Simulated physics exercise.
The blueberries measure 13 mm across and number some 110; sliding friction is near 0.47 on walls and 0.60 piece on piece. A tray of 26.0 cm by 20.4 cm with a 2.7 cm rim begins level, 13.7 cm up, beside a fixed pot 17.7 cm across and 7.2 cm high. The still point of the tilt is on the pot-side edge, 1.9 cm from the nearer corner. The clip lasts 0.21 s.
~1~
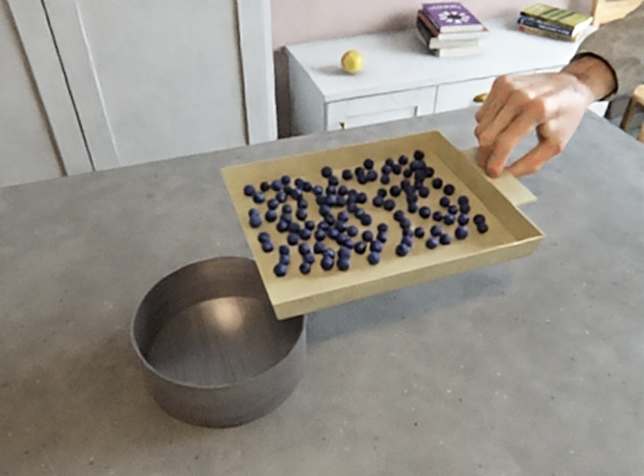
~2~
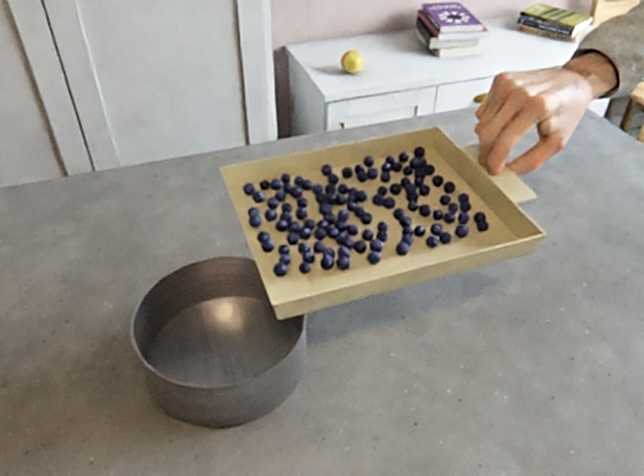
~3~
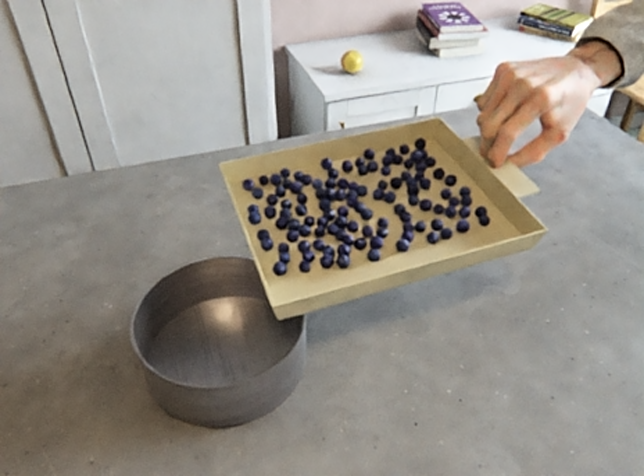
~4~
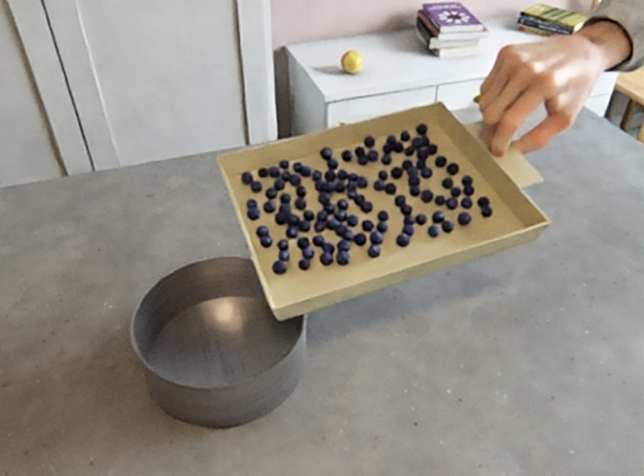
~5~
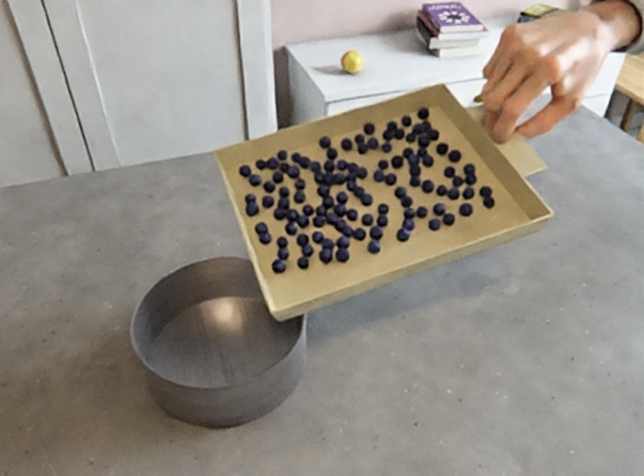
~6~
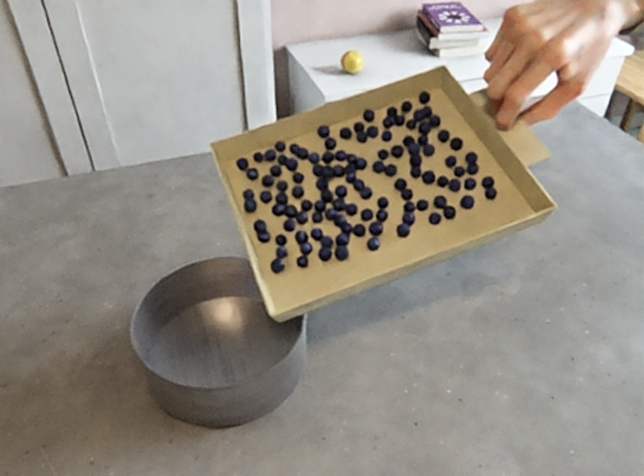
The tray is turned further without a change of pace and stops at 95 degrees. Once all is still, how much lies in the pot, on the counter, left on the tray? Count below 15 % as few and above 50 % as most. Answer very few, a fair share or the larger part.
In the pot: Very few; on the counter: The larger part; left on the tray: Very few.
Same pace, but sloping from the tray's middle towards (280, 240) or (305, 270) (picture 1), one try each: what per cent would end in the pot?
About 70 and 40 per cent.
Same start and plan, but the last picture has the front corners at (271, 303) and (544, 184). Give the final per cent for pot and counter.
Pot 75, counter 25.
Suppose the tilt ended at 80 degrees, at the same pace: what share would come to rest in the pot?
It would be near 0 per cent.
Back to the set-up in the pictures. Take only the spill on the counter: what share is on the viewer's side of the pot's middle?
About 100 per cent.
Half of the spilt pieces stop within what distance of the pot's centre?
About 16 cm.
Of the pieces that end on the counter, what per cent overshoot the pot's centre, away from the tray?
Roughly 50 per cent.
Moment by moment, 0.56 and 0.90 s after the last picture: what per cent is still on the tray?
In turn: 90, 20.
Then, 0.34 s after the last picture, tilt 55 degrees; the tray holds 100 %, the pot 0 %.
Then, 0.56 s after the last picture, tilt 80 degrees; the tray holds 90 %, the pot 0 %.
Then, 0.90 s after the last picture, tilt 95 degrees; the tray holds 20 %, the pot 0 %.
In the end, pot 0 %, counter 100 %, tray 0 %.
